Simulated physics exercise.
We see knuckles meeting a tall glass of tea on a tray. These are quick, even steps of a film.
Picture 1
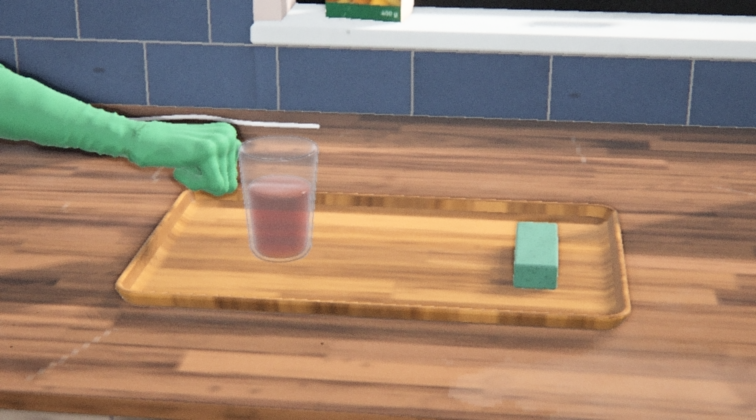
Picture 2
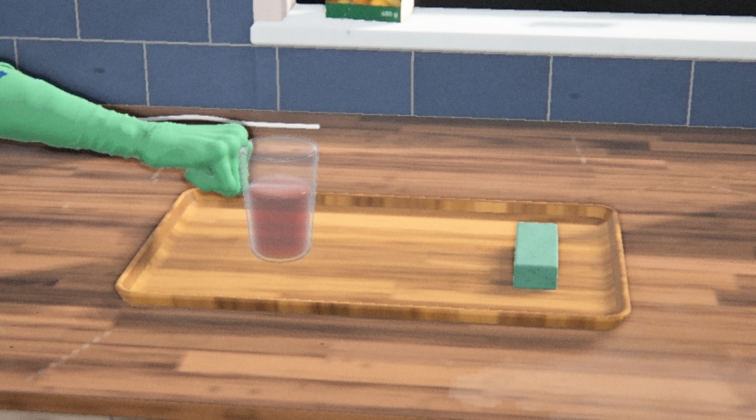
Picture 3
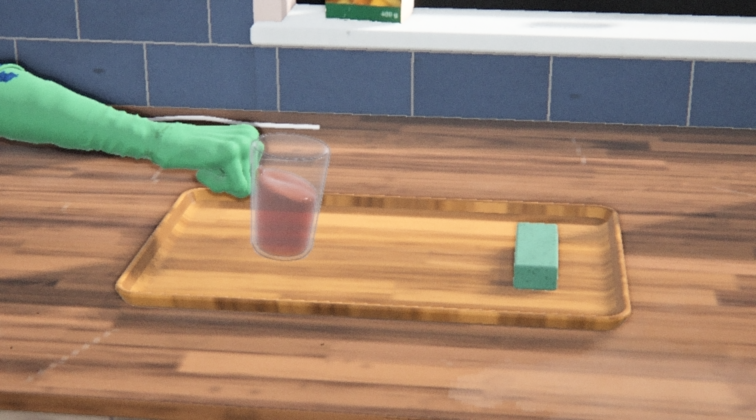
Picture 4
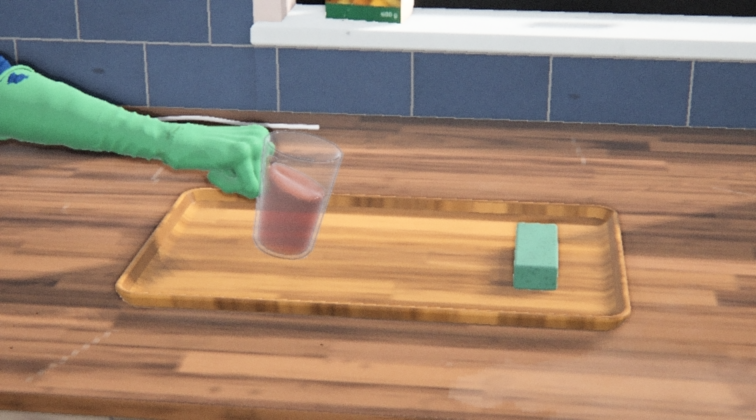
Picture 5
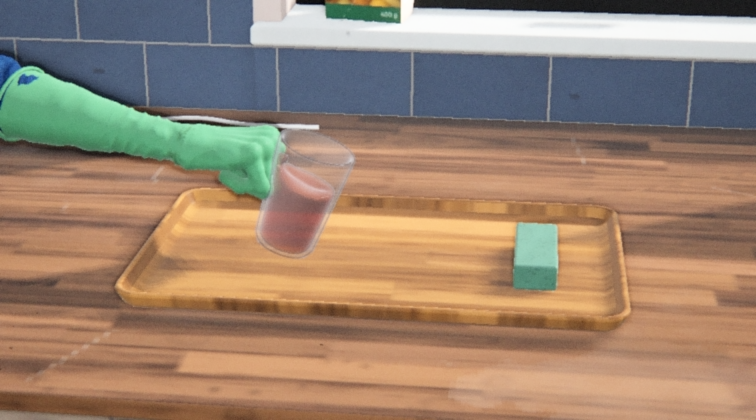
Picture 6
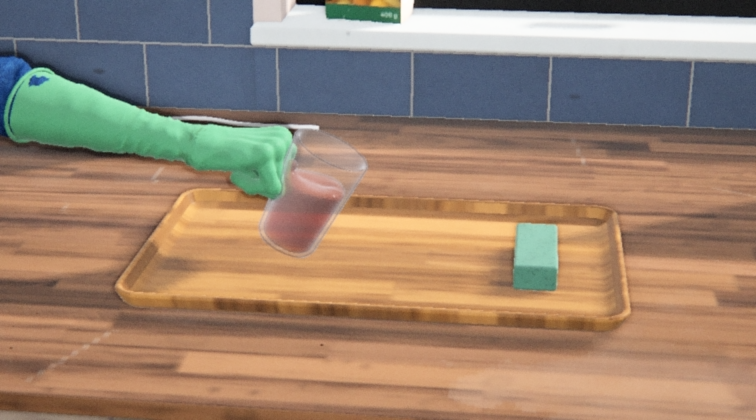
We see a green-gloved fist push against the upper left side of a clear glass of reddish liquid on a wooden tray; the glass leans steadily to the right, its liquid shifting inside, while a green block stays still.
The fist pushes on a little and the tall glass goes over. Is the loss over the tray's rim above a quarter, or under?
As it turns out, less than a quarter leaves the tray.
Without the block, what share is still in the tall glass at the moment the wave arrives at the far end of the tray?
About 45 per cent.
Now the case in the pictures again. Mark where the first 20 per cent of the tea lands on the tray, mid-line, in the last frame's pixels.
Close to (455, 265).
A moment on, the tall glass is falling and 100 per cent is in the glass, 0 on the tray and 0 above or beyond its rim.
Next, the tall glass lies on its side and 71 per cent is in the glass, 14 on the tray and 15 above or beyond its rim.
Then the tall glass lies on its side and 34 per cent is in the glass, 47 on the tray and 19 above or beyond its rim.
Later the tall glass lies on its side and 17 per cent is in the glass, 78 on the tray and 5 above or beyond its rim.
In the end 95 per cent is held by tray and glass, 5 is off the tray.
